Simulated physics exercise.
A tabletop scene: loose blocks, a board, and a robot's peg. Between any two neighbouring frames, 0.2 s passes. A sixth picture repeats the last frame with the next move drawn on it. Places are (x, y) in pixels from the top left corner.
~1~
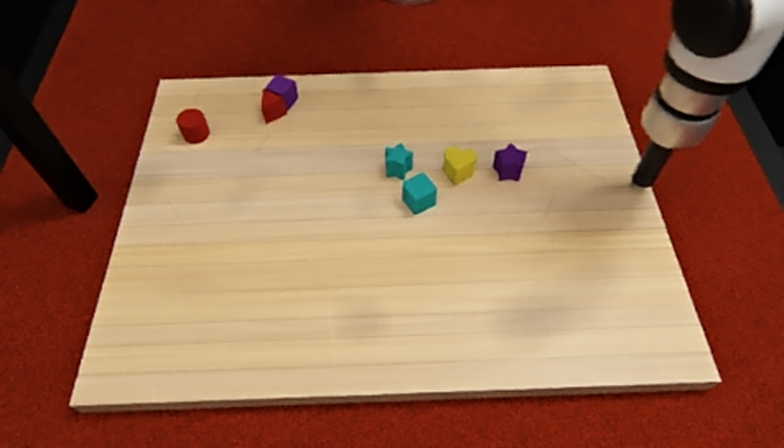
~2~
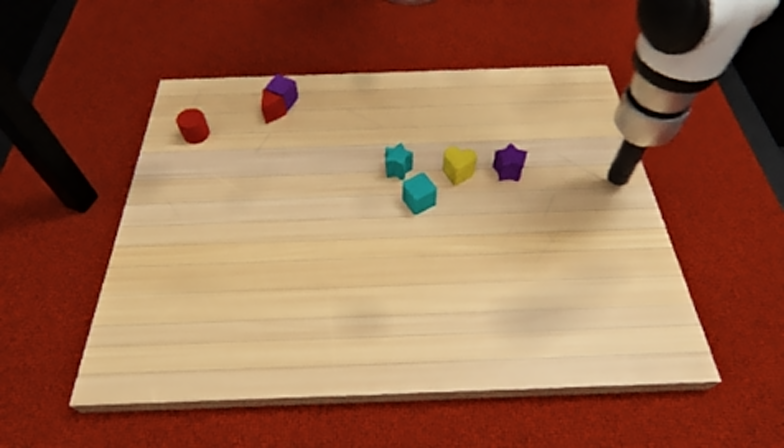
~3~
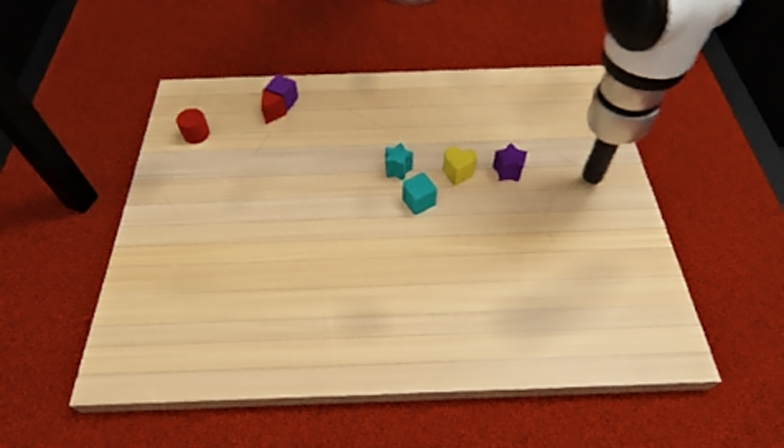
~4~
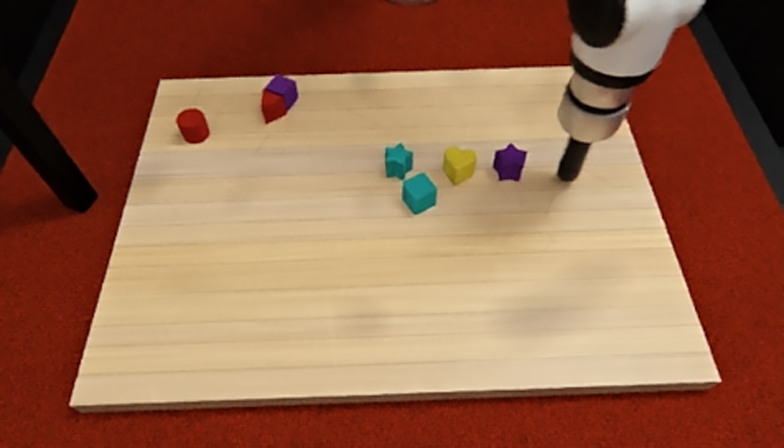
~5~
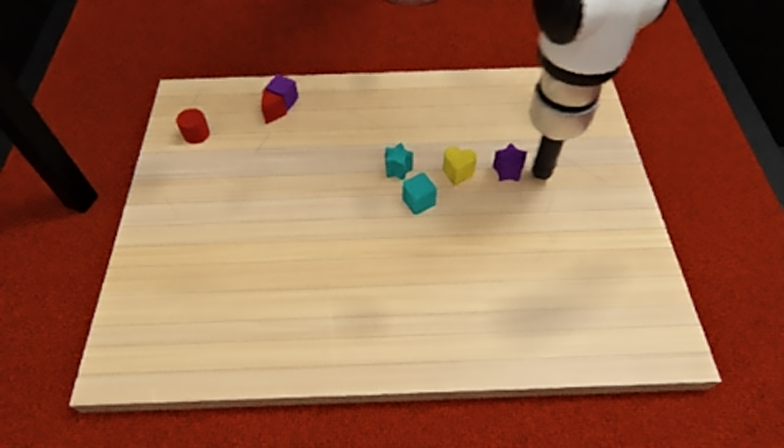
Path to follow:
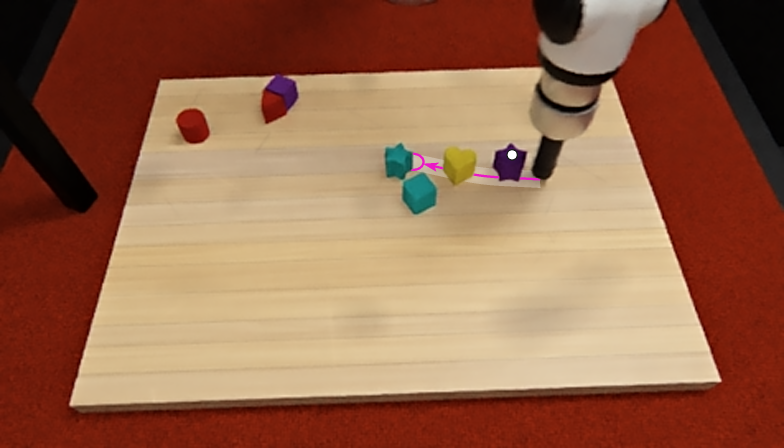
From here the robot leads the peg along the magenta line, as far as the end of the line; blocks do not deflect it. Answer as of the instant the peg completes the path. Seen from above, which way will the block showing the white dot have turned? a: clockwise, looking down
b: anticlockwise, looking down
The answer is a.
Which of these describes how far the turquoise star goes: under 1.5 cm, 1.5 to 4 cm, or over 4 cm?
Shift of 1.5 to 4 cm.
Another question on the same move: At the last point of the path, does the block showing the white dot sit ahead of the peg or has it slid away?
I'd say it has come free.
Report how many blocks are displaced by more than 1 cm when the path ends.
The number will come to 3 or more.
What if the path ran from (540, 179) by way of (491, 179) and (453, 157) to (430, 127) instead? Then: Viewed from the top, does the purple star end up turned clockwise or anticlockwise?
Looking down, my answer is that the purple star rotates clockwise.
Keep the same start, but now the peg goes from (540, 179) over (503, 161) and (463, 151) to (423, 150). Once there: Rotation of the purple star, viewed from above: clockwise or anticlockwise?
The block turns counter-clockwise.
The drawn path runs from (540, 179) by way of (475, 175) to (413, 162); the dot is on the purple star.
On the path given first. One third of the way, peg (497, 170); yellow heart block (453, 156), turned 15° anticlockwise; purple star (484, 147), turned 35° clockwise.
Two thirds of the way, peg (455, 164); yellow heart block (433, 154), turned 50° anticlockwise; purple star (467, 139), turned 95° clockwise.
At the end, peg (413, 155); turquoise star (369, 153), turned 15° anticlockwise; turquoise square piece not moved; yellow heart block (391, 151), turned 90° anticlockwise; purple star (467, 139), turned 95° clockwise.
